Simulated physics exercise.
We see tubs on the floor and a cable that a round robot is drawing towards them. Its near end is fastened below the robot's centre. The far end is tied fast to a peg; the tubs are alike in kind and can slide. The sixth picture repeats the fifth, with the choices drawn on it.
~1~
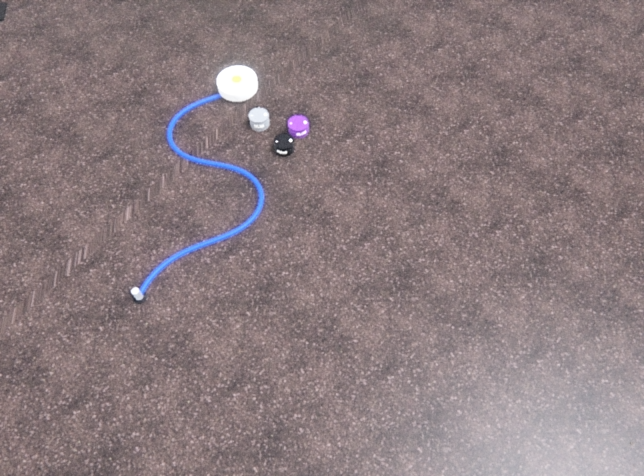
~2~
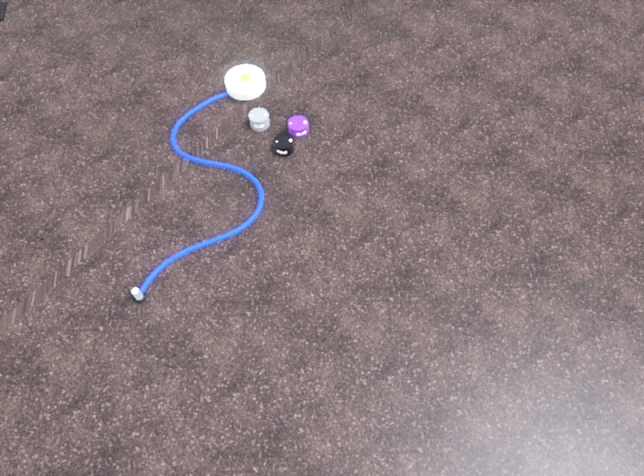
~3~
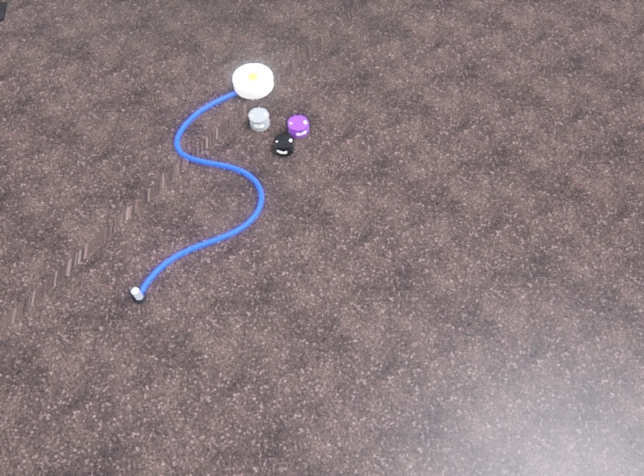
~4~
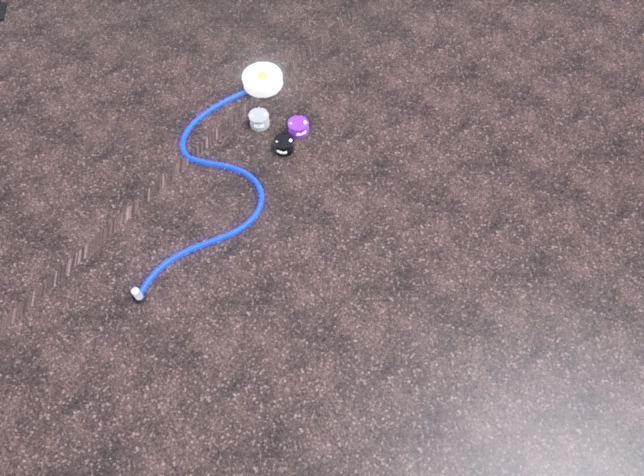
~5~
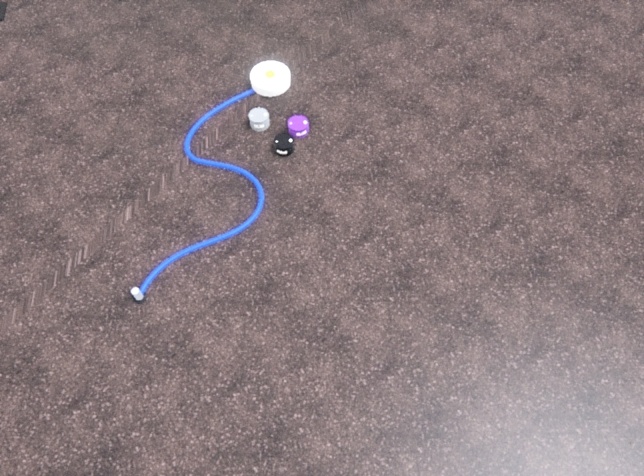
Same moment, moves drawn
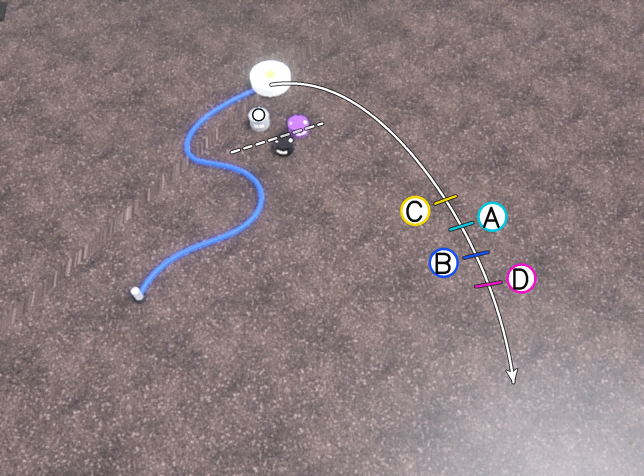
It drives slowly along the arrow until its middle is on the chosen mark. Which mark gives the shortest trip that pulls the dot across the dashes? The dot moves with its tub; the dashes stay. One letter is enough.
Stop at C.
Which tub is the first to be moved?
The grey one.
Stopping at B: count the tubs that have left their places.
Three.
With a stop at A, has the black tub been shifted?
Yes.
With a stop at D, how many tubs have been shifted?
Three.
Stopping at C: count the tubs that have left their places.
Three.
On the marked copy, A at (461, 226); B at (476, 255); C at (446, 200); D at (488, 284); the dashed line at (278, 138); the route from (271, 85) via (429, 176) to (514, 383); the white dot at (259, 115).
With C. Early on, robot (347, 94); grey tub (259, 119).
Further on, robot (405, 140); grey tub (260, 120).
At the end, robot (447, 195); black tub (293, 162); purple tub (302, 147); grey tub (281, 149); the dot on the grey tub is over the dashed line.
As for the rest, A does it too, but is farther than needed; B does it too, but is farther than needed; D does it too, but is farther than needed.
